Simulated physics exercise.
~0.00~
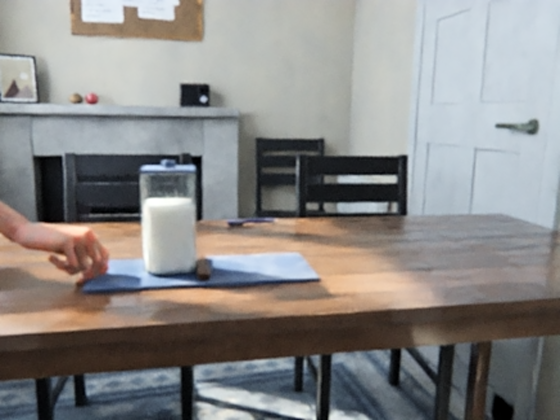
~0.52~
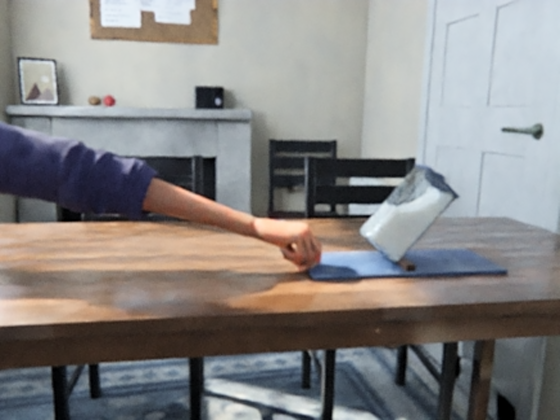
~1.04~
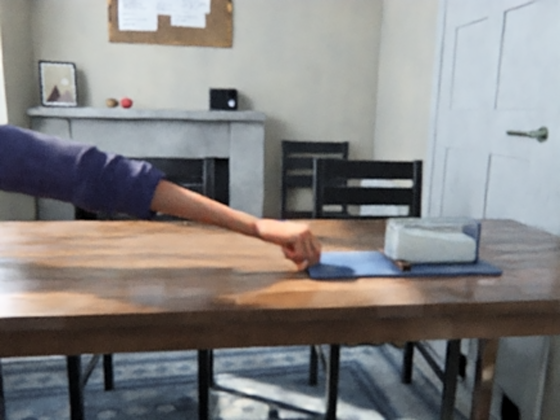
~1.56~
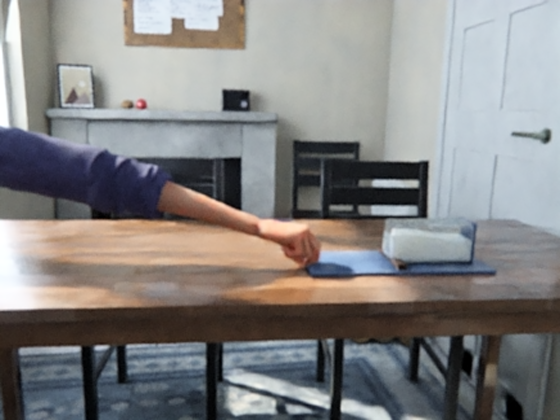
A capped container of milk tips over onto its side as a hand slides its blue board right.
